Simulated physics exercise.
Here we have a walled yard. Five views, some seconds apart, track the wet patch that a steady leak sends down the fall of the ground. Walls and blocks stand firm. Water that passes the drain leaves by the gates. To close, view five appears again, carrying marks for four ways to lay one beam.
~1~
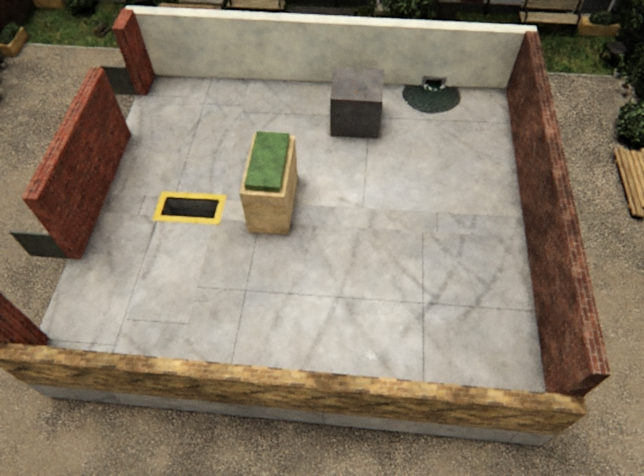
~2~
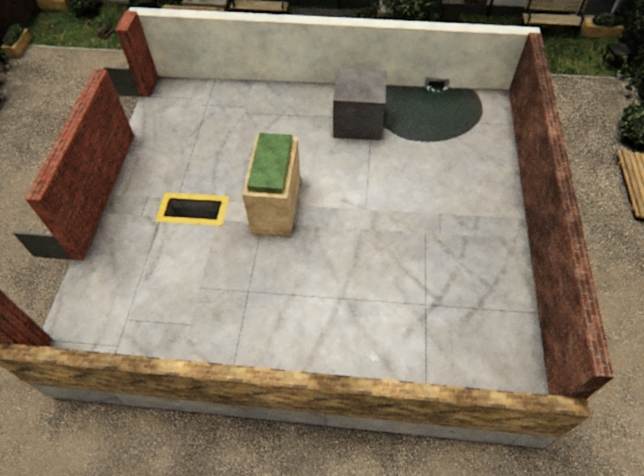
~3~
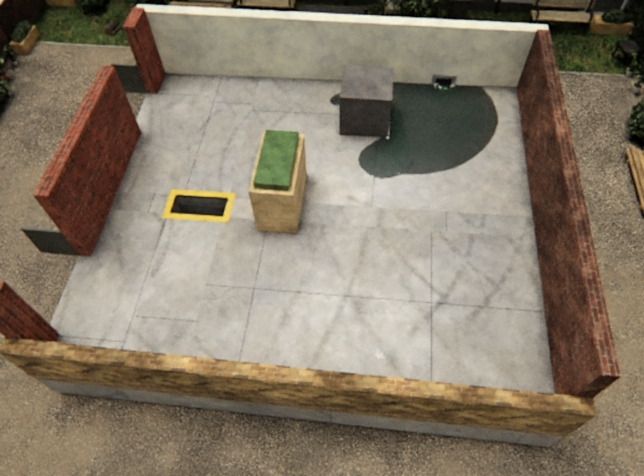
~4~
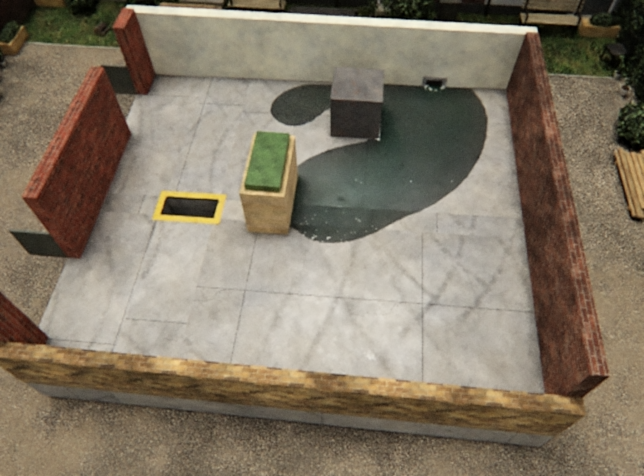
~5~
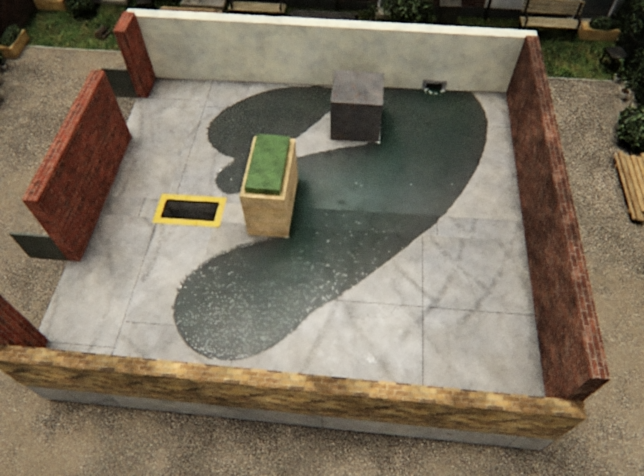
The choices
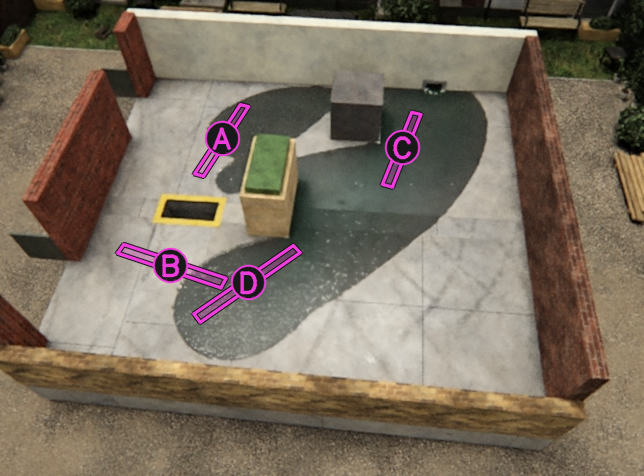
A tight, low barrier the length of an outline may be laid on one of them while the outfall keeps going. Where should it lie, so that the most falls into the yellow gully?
A works best here.
On the marked copy, A from (199, 174) to (244, 105); B from (120, 248) to (223, 283); C from (387, 185) to (416, 113); D from (197, 318) to (296, 249).
With A, about 19 % of the stream goes into the yellow gully, about 80 % out by the gates.
With B, about 8 % of the stream goes into the yellow gully, about 92 % out by the gates.
With C, about 5 % of the stream goes into the yellow gully, about 95 % out by the gates.
With D, about 8 % of the stream goes into the yellow gully, about 92 % out by the gates.
